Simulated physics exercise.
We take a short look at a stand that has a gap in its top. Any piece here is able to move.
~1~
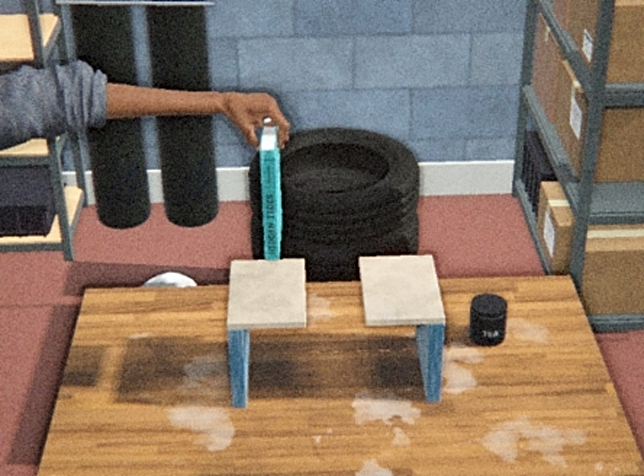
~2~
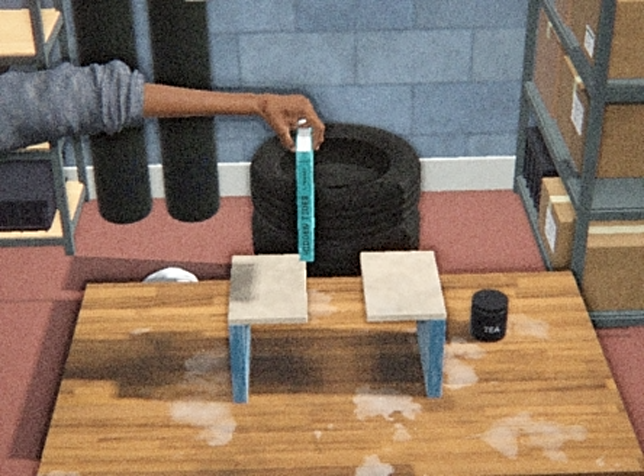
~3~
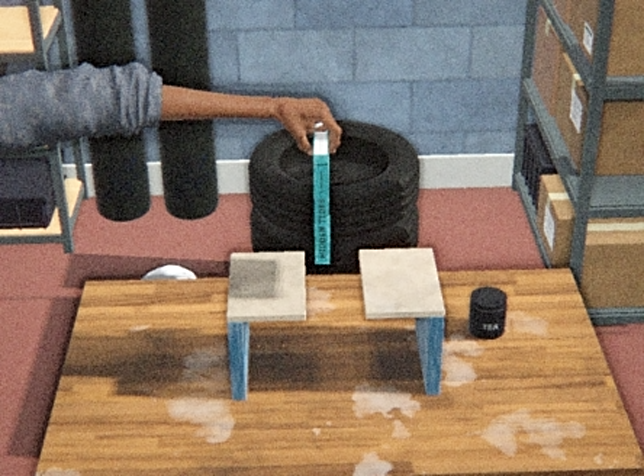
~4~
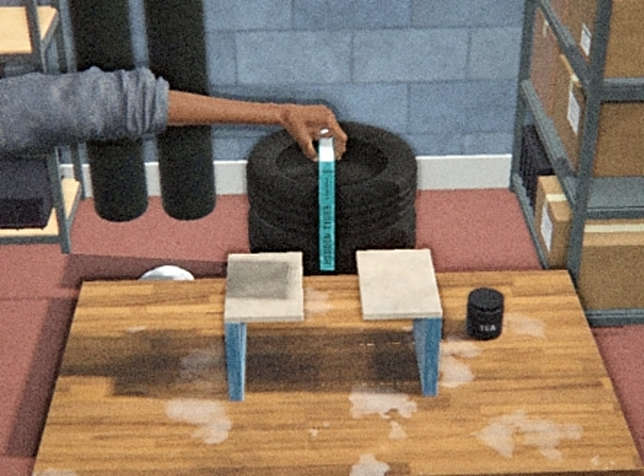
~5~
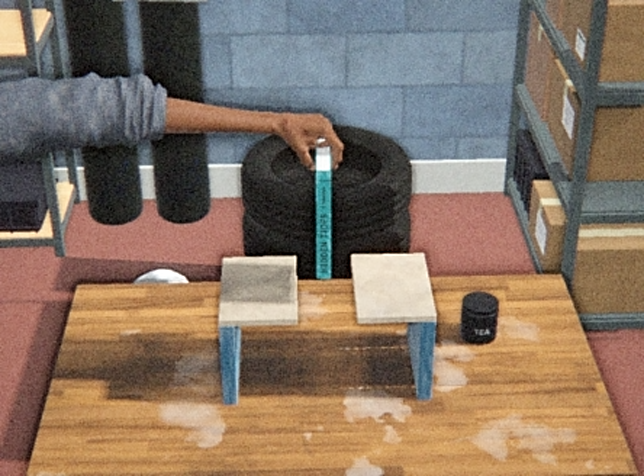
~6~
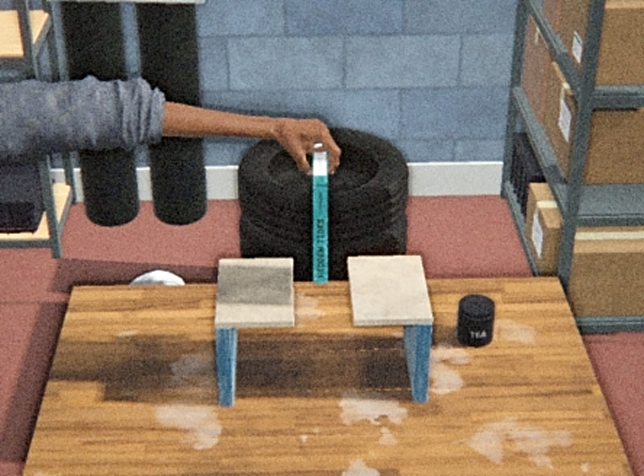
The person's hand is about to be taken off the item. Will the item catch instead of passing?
Well, it makes it down to the table in the end.
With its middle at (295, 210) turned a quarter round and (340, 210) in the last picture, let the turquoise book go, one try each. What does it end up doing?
Try 1: Stuck. Try 2: Falls through.
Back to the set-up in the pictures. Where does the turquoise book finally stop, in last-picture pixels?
In the last picture, near pixel (321, 325).
Then, 0.32 s after the last picture, turquoise book slid about its own width near (321, 309).
Then, 0.66 s after the last picture, turquoise book slid well along near (321, 325).
At rest, moved from the start, turquoise book; black jar in place. Seen from the same camera at the end, turquoise book near (321, 325). The book drops through.
